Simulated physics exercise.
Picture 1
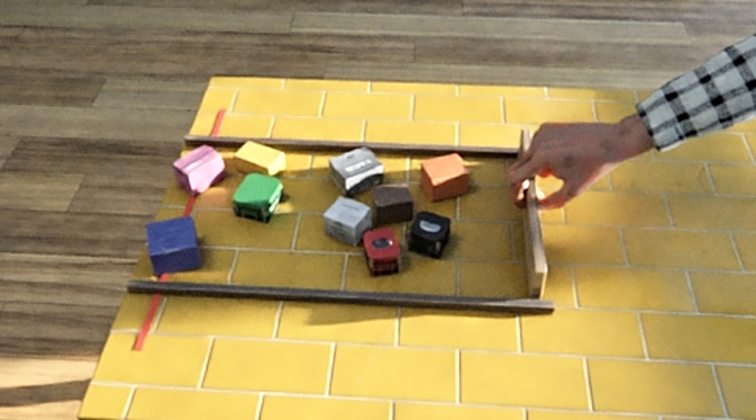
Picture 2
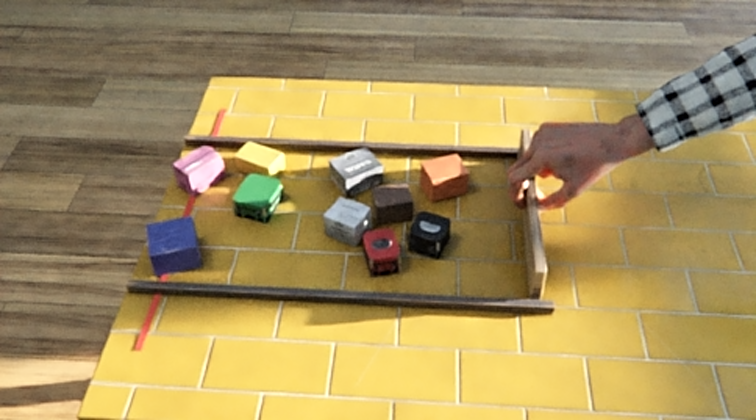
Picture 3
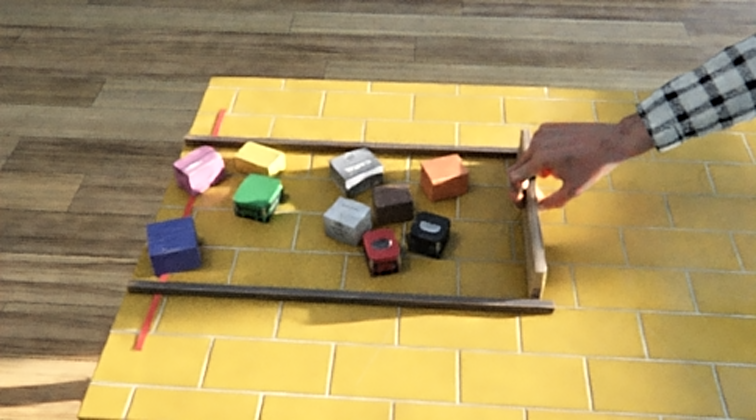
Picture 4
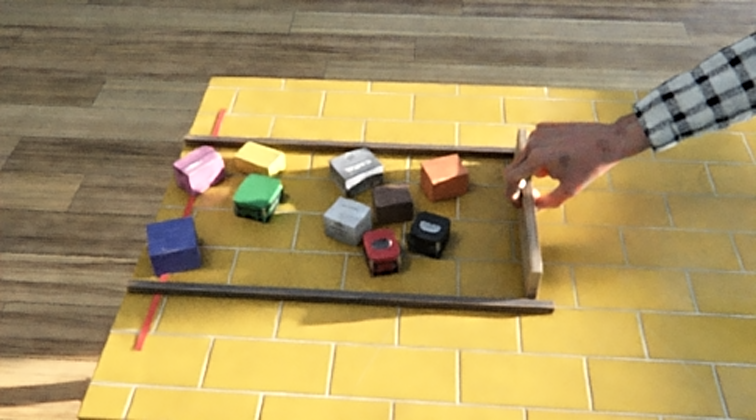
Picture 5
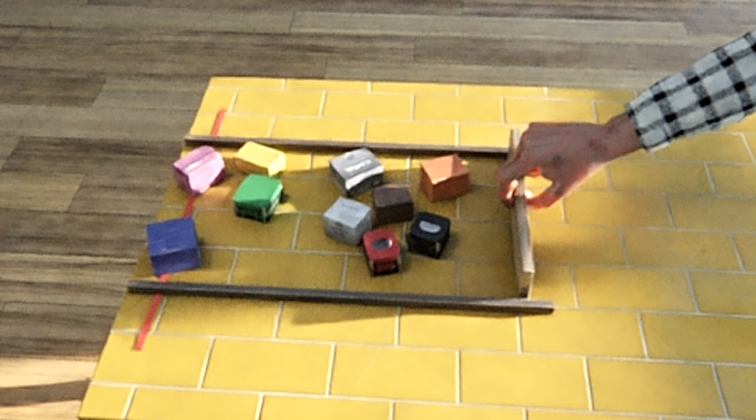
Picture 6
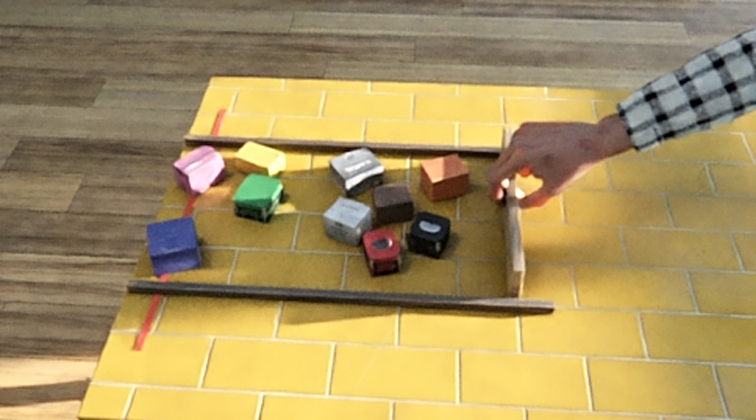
We see a hand in a checked sleeve holding an upright board beside a jumble of colourful blocks between two dark strips on a yellow brick-patterned surface; it then slides the board slightly left while the blocks stay still.
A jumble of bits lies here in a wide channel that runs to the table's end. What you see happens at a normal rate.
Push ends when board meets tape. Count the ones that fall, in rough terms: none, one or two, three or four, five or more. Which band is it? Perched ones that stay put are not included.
Once it stops, the band for pieces knocked off is five and up, pretty clearly.
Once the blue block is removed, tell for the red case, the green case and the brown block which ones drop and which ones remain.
The red case is kept, the green case tumbles off, the brown block does not fall.
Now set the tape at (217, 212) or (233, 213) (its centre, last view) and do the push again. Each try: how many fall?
First try 4, second try 2.
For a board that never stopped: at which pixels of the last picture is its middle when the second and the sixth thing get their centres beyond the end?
The first puts it near (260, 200), the next near (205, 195).
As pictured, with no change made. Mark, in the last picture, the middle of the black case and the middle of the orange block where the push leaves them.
Taking them in turn, first comes (160, 230), then (180, 162).
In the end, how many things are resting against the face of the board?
It touches 4.
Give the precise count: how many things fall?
The count is 6.
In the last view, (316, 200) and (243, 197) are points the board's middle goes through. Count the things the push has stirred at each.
It comes to 9 for the first spot, 10 for the other.
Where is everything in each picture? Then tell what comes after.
The first picture shows pink box (199, 170); blue block (174, 246); yellow block (260, 161); board (530, 209); tape (188, 210).
The second picture shows blue block (174, 246); orange block (444, 178).
The third picture shows yellow block (260, 162); board (530, 209).
The fourth picture shows pink box (200, 171); black case (430, 235).
The fifth picture shows blue block (174, 246); white box (348, 221).
The sixth picture shows pink box (200, 171); blue block (174, 246); yellow block (260, 162); board (510, 209); tape (188, 210).
Early on, none off yet; pink box at rest near (200, 171); blue block at rest near (174, 246); yellow block at rest near (260, 162).
Finally, the number that fall off is five or more; lost, grey box, white box, green case, yellow block, blue block and pink box.
